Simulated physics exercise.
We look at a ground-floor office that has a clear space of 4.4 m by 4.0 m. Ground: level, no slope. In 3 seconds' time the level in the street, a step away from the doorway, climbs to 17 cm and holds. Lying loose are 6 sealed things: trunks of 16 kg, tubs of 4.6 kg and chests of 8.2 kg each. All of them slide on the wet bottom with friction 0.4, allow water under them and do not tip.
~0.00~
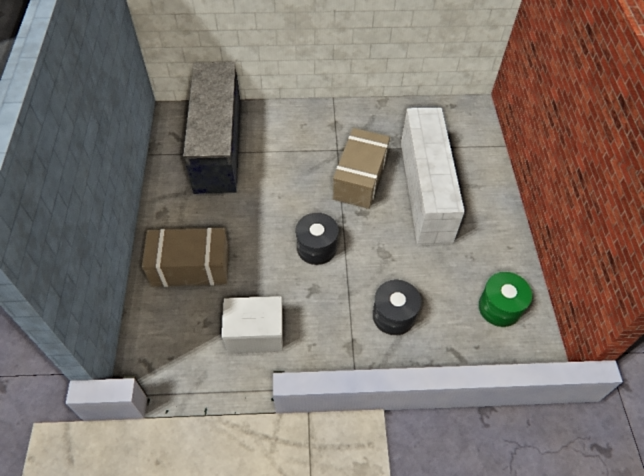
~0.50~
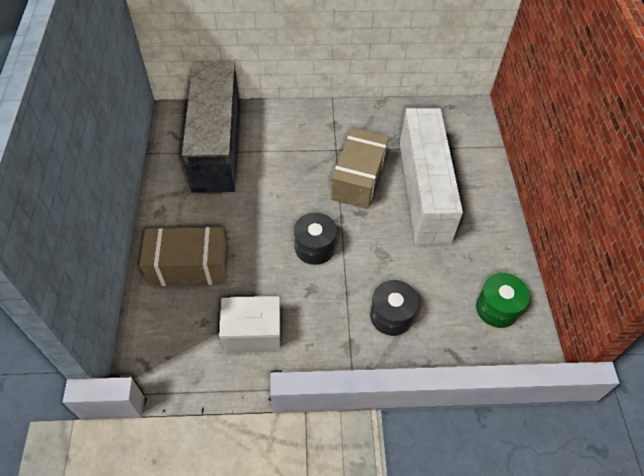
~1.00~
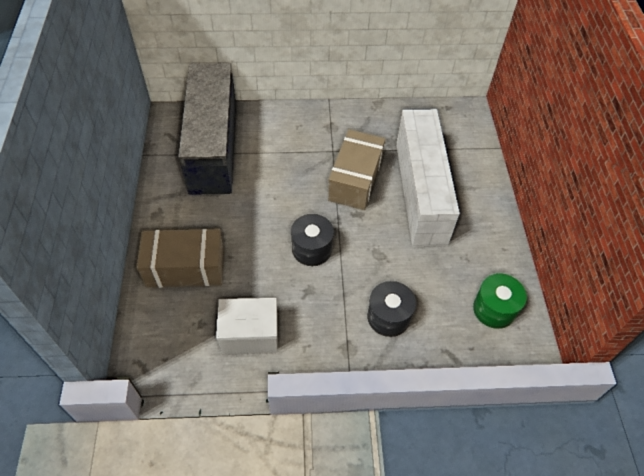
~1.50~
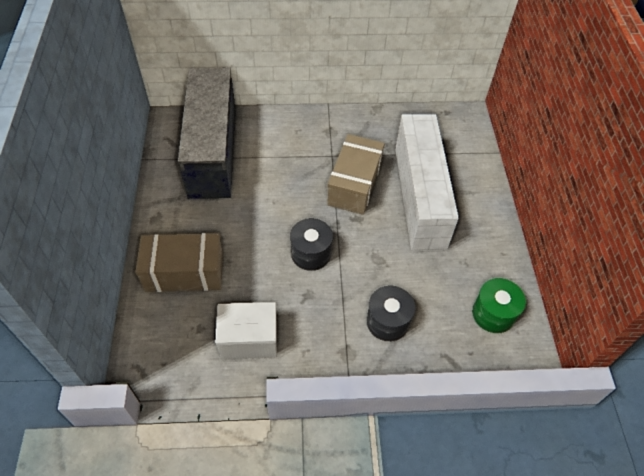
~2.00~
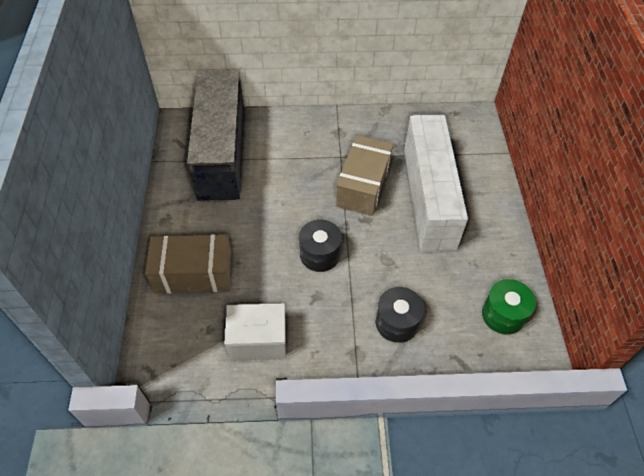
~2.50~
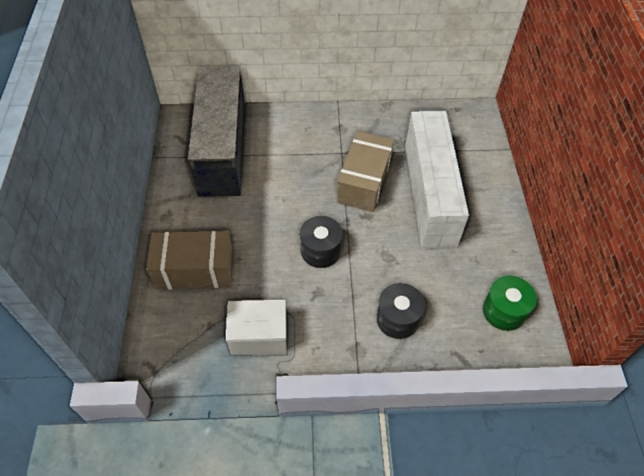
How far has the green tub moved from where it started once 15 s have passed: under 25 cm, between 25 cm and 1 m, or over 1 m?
It should cover a short stretch.
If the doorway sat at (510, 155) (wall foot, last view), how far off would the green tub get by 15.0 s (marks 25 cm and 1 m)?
Well, the green tub really gets moving far.
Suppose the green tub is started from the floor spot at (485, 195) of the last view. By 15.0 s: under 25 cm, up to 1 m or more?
Looks like it is swept a long way.
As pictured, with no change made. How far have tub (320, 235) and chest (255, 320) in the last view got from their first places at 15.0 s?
The first is 140 cm from its start, the second 120 cm.
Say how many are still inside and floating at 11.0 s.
Then: 4.
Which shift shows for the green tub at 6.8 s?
Some 0 cm from the start.
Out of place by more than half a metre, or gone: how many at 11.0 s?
At that time I count 4.
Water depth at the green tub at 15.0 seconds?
Depth: About 11 cm.
After 3.5 s the green tub is near (513, 295), 0.0 m from its start, aground; 0 afloat.
After 6.8 s the green tub is near (513, 295), 0.0 m from its start, aground; 1 afloat.
After 11.0 s the green tub is near (514, 295), 0.0 m from its start, aground; 4 afloat.
After 15.0 s the green tub is near (550, 344), 0.6 m from its start, afloat; 6 afloat.
